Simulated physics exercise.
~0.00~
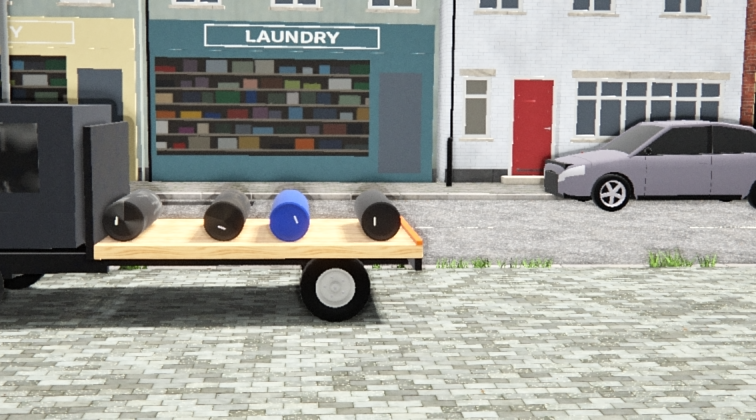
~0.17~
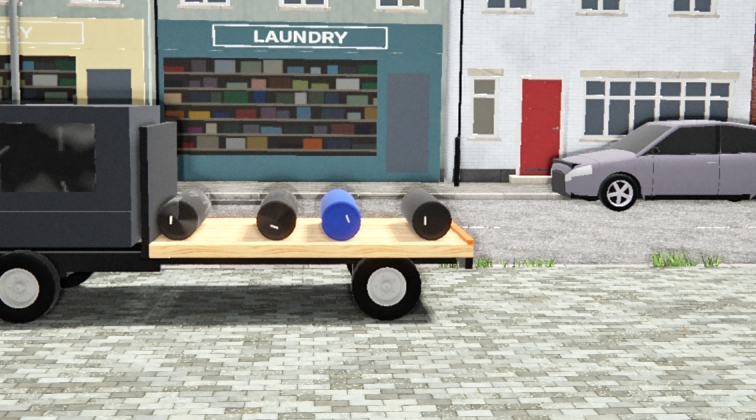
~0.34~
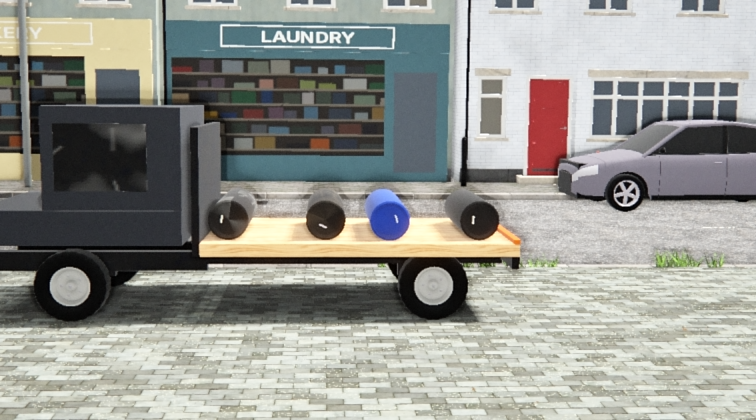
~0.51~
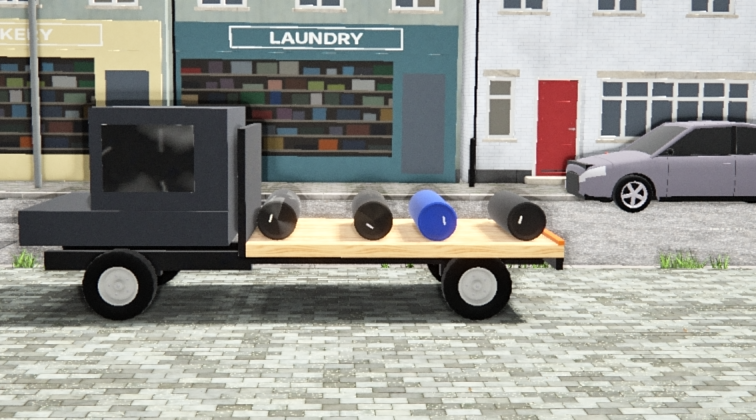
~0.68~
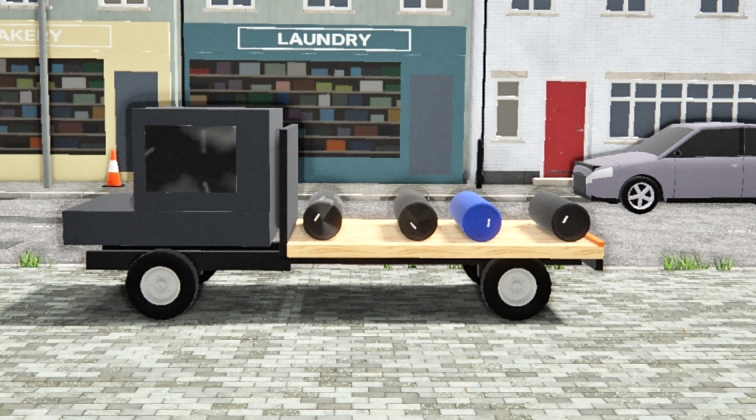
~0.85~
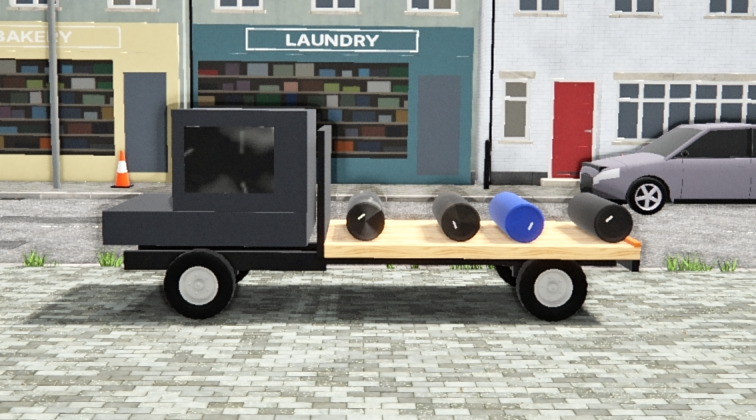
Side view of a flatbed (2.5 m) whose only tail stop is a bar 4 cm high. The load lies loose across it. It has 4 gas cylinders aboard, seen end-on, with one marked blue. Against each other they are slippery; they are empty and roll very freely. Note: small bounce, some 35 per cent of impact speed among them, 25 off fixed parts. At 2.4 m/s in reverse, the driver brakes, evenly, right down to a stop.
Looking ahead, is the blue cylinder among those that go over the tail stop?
It fails to make it out.
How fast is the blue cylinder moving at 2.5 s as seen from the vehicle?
Around 0.1 m/s.
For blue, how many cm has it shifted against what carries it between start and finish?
Blue shifts by 50.
Then, 2.5 s in, blue is on the bed, 40 cm from the bar, rolling towards it; 0 of 4 are off.
In the end (4.6 s), blue is on the bed, 50 cm from the bar; 0 of 4 are off.
